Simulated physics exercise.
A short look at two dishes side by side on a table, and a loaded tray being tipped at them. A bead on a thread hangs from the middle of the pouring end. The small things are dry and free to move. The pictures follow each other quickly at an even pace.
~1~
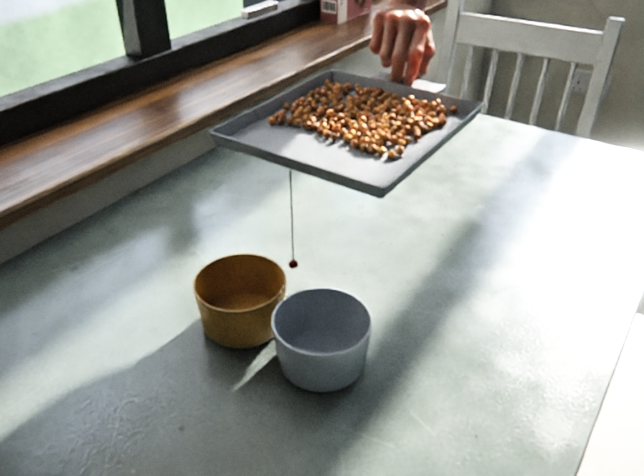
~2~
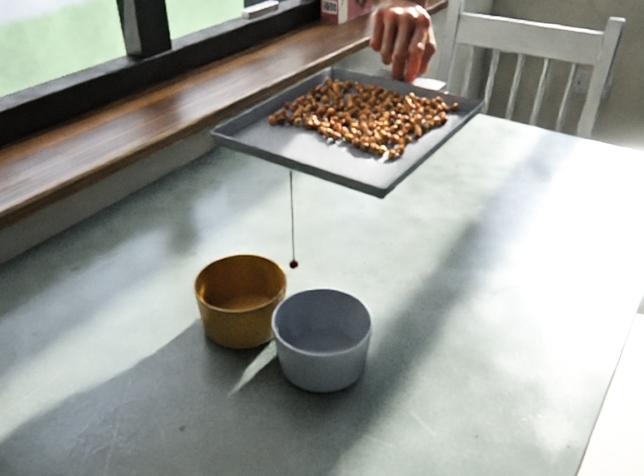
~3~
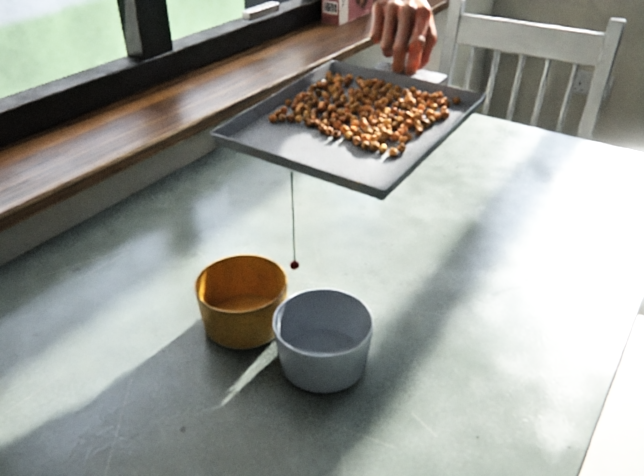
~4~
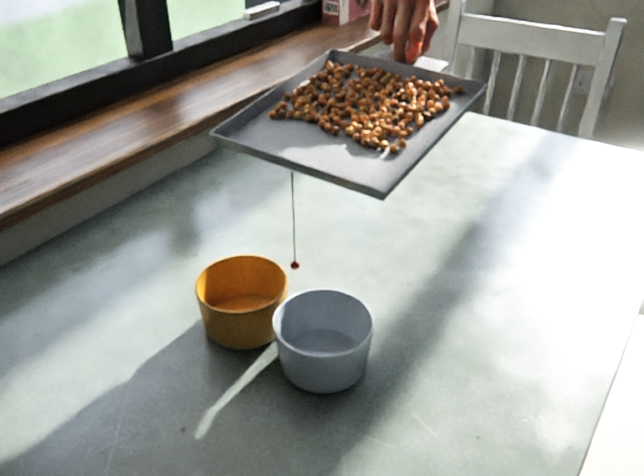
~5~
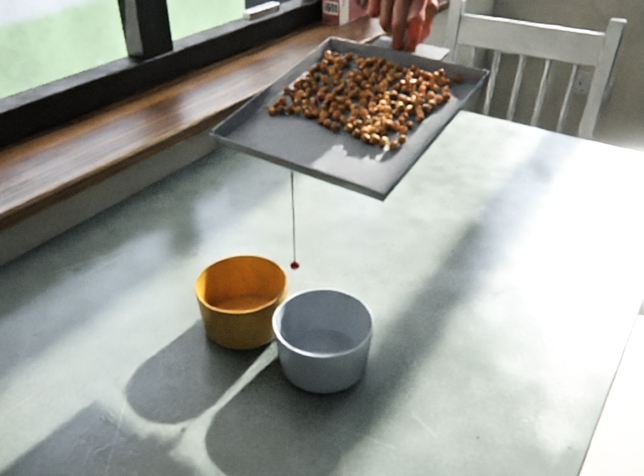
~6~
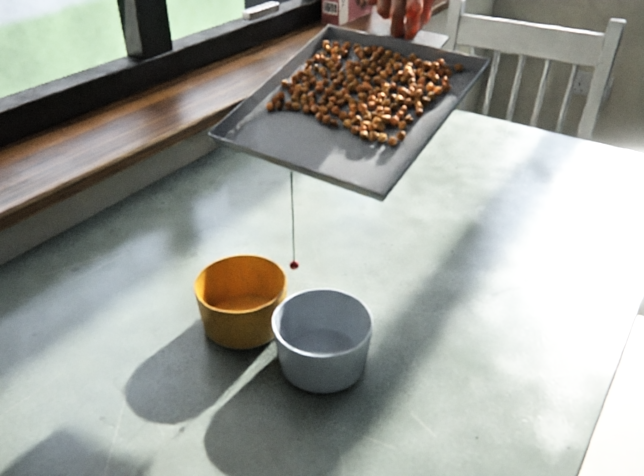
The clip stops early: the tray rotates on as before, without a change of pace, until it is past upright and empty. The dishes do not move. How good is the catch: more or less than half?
They take the larger part between them.
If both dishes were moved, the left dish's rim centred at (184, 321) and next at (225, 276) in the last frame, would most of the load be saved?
First not half, then the larger part.
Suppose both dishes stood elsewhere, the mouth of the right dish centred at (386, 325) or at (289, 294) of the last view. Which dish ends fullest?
One: Left. Two: Right.
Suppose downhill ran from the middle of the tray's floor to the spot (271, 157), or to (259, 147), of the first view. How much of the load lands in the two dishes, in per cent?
About 60 and 30 per cent.
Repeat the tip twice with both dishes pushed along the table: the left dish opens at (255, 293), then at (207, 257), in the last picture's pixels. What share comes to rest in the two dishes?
Near 80 % and 50 %.
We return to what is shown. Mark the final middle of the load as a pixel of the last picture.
Close to (292, 349).
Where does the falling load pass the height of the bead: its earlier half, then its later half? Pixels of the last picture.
Early half (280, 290), late half (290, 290).
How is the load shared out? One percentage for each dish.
The left dish has 40 per cent, the right dish has 50.
Soon, tray tipped steeply; nearly all on the tray; a stray few in the left dish; a stray few in the air.
A while on, tray tipped right over; most on the tray; a small part in the right dish; a stray few in the left dish; a stray few outside both; a stray few in the air.
Towards the end, tray tipped past a quarter turn; about half in the right dish; about a third in the left dish; a small part outside both.
Finally, tray tipped past a quarter turn; about half in the right dish; about a third in the left dish; a small part outside both.
